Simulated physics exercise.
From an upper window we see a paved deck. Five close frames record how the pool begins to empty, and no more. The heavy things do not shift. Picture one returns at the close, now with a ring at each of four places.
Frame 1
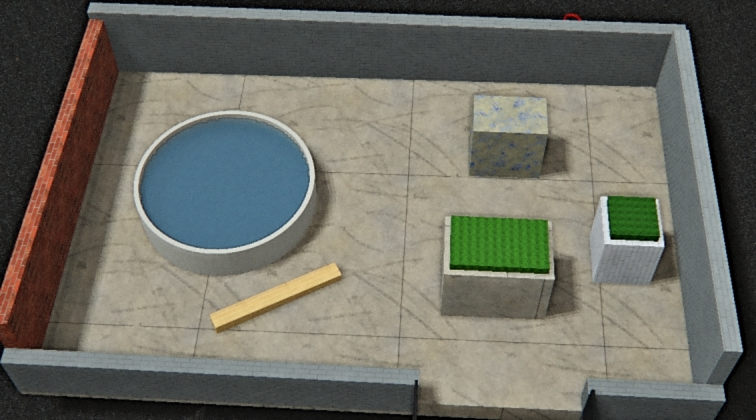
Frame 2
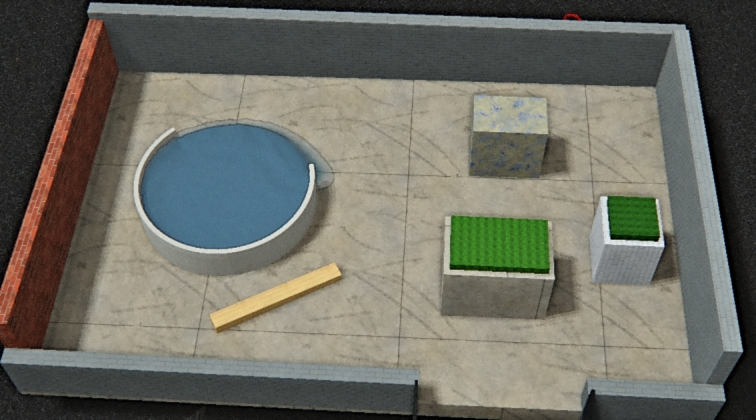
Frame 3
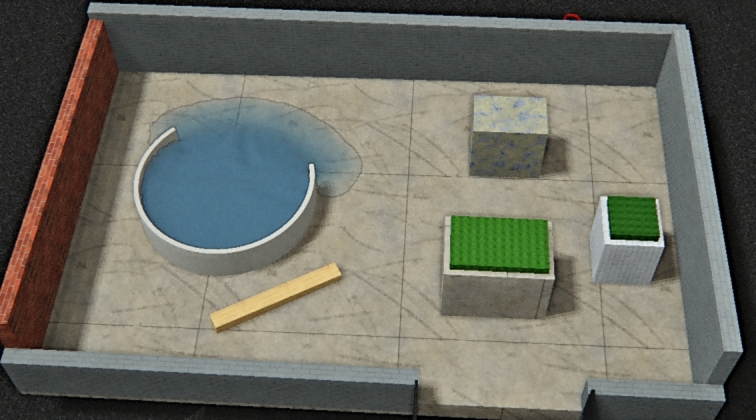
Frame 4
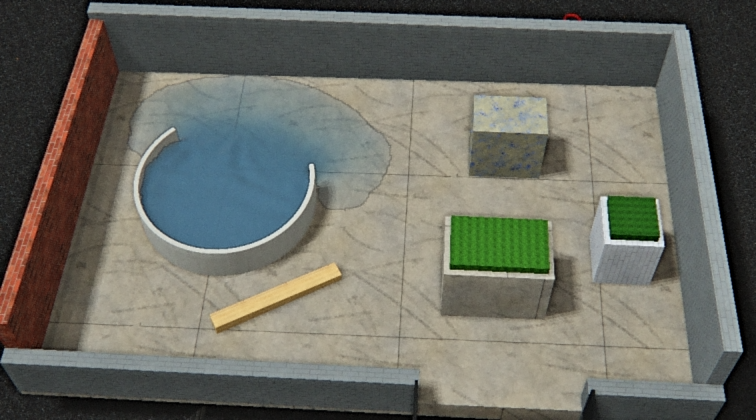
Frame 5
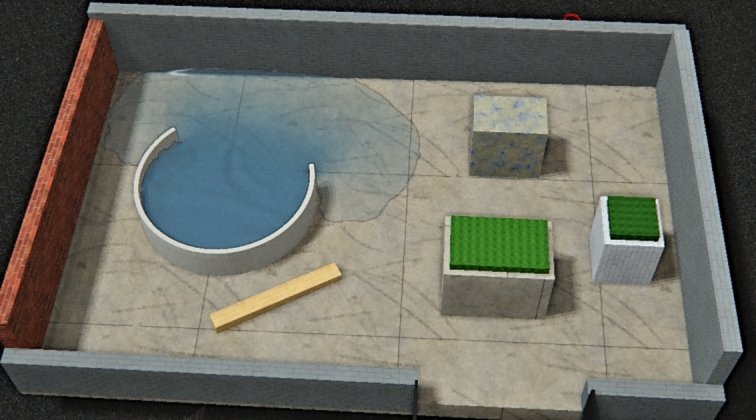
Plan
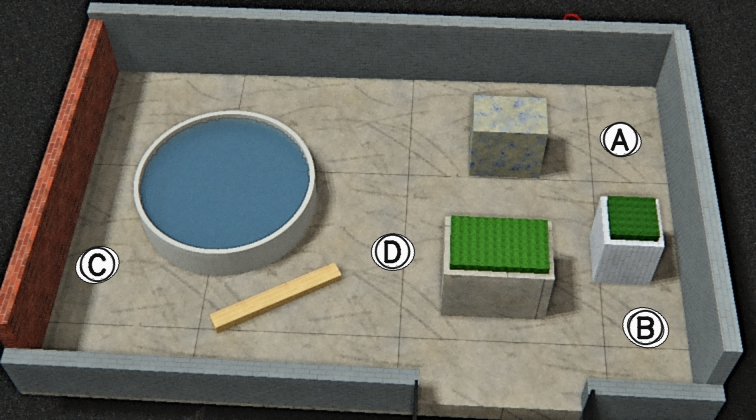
Water pours through a gap in the round pool's back wall and spreads across the deck.
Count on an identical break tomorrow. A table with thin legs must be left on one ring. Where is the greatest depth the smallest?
Choose B.
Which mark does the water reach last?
B it is.
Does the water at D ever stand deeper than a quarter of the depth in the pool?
No, it does not.
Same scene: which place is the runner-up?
D it is.
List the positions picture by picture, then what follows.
Pool full, its middle at (225, 181); open gate at (502, 378), in the first picture.
In the second picture, 2 % of the ground under water, visible out to (326, 169).
In the third picture, 7 % of the ground under water, visible out to (156, 127).
In the fourth picture, 14 % of the ground under water, visible out to (138, 118).
In the fifth picture, 20 % of the ground under water, visible out to (122, 102).
In white, A at (620, 139); B at (645, 327); C at (97, 264); D at (392, 251).
With A, the water peaks at about 32 % of the depth that stood in the pool.
With B, the water peaks at about 6 % of the depth that stood in the pool.
With C, the water peaks at about 28 % of the depth that stood in the pool.
With D, the water peaks at about 15 % of the depth that stood in the pool.
